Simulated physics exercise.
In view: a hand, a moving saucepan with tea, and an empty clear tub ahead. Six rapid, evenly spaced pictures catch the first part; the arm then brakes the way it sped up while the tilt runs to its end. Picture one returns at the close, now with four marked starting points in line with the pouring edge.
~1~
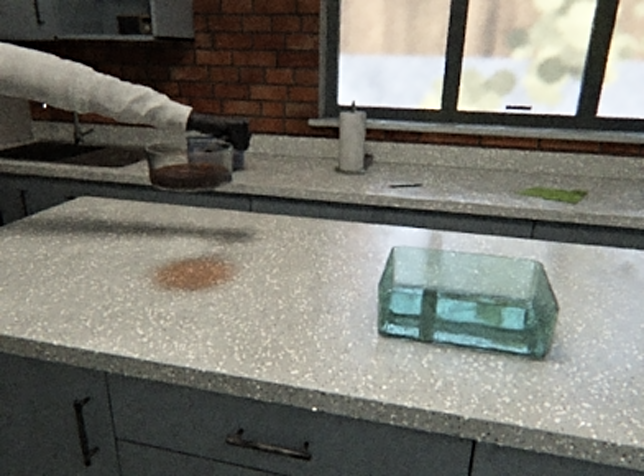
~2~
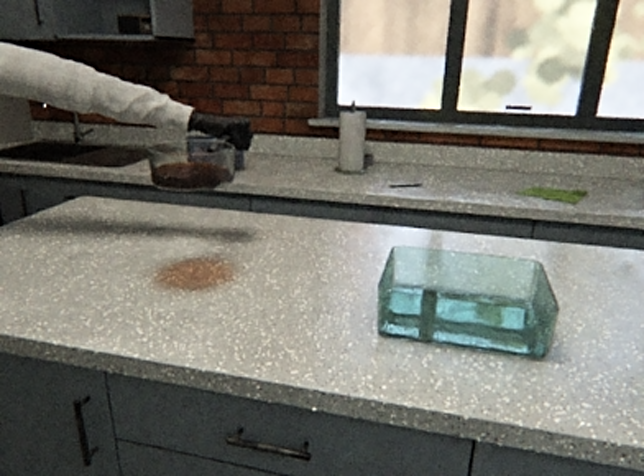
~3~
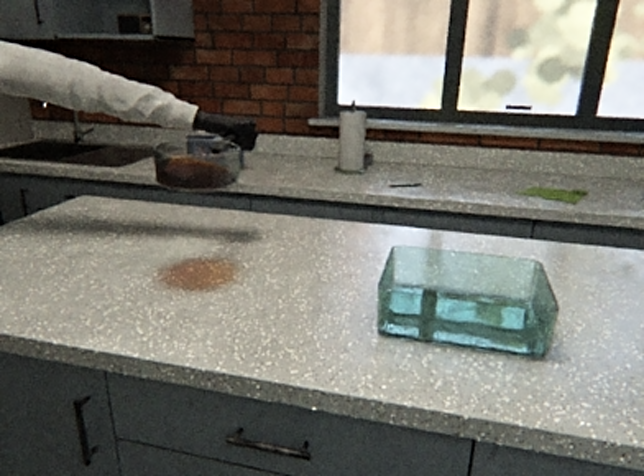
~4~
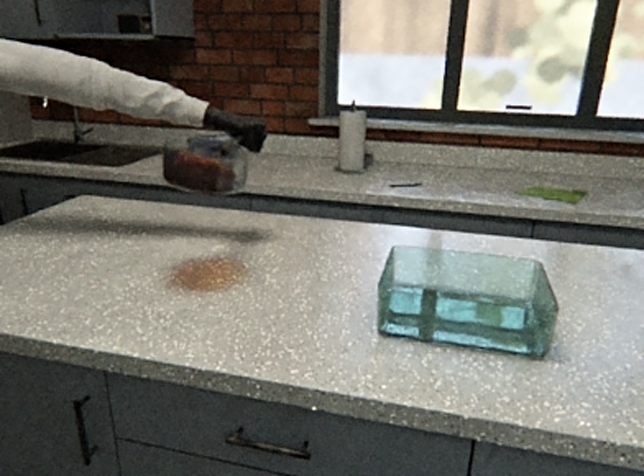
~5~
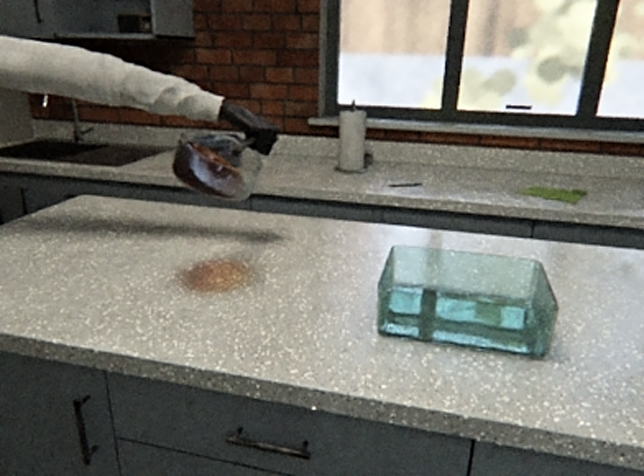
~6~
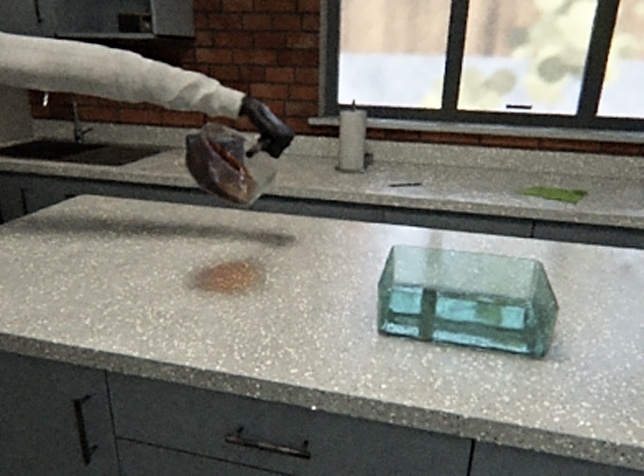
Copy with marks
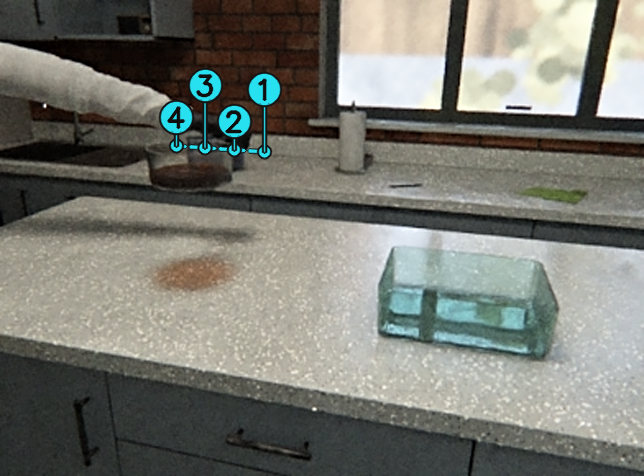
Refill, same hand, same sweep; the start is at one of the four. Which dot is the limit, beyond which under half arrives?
I would pick place 1.
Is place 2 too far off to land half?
Yes, it does.
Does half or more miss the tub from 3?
Yes.
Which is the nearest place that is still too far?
The answer is 2.
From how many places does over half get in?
One of the four.
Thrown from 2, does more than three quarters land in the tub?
No, less.
On the marked copy, 1 at (264, 151); 2 at (234, 149); 3 at (205, 147); 4 at (176, 145).
Choosing 1, about 75 % lands in the tub, 13 % falls short and 13 % goes beside or beyond.
Choosing 2, about 29 % lands in the tub, 66 % falls short and 6 % goes beside or beyond.
Choosing 3, about 4 % lands in the tub, 92 % falls short and 4 % goes beside or beyond.
Choosing 4, about 0 % lands in the tub, 99 % falls short.
